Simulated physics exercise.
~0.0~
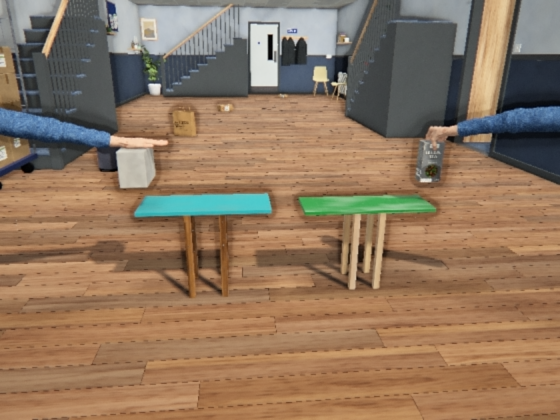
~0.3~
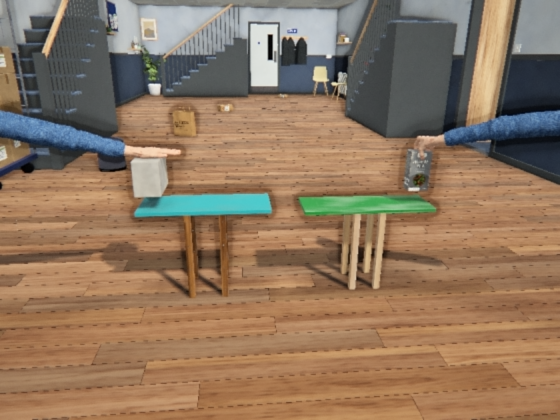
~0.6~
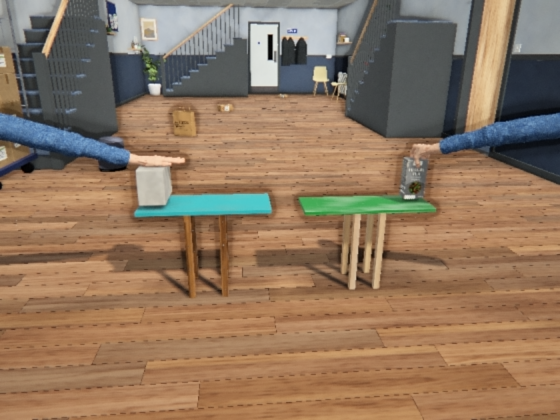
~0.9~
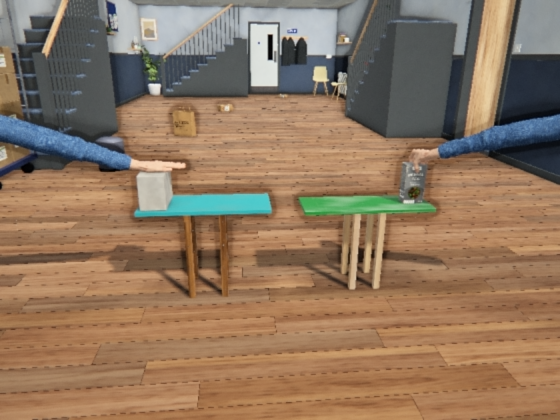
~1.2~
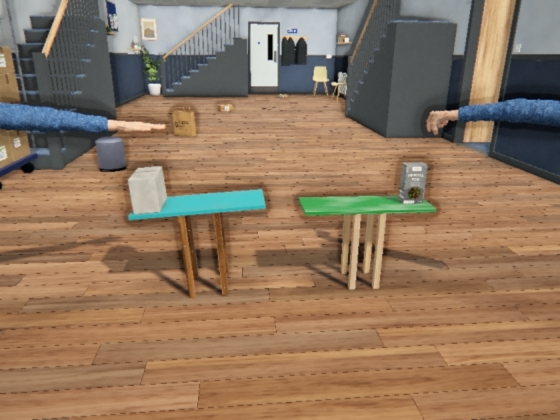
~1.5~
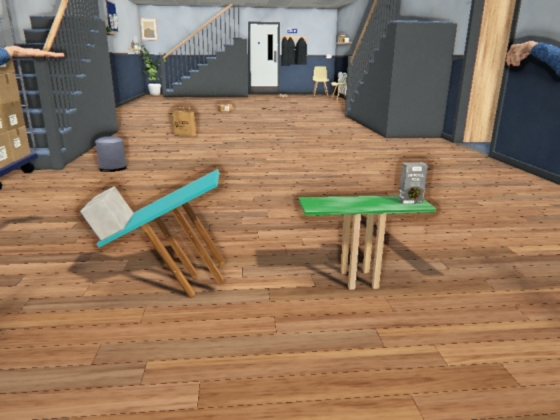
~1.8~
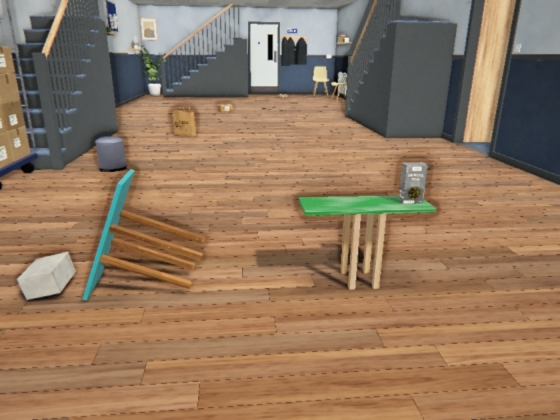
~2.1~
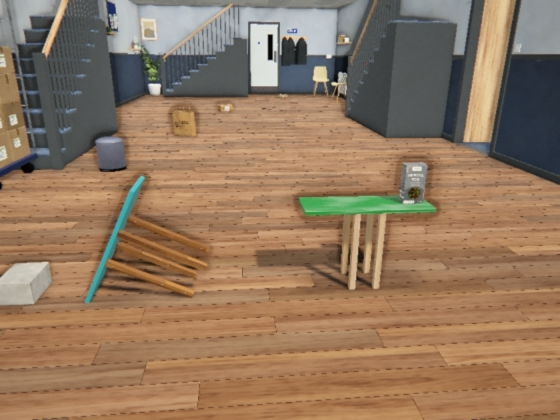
We see two hands set a pale block on the left end of a turquoise table and a grey packet on the right end of a green one, then withdraw; the turquoise table topples left, spilling its block onto the floor, while the green one stays standing.
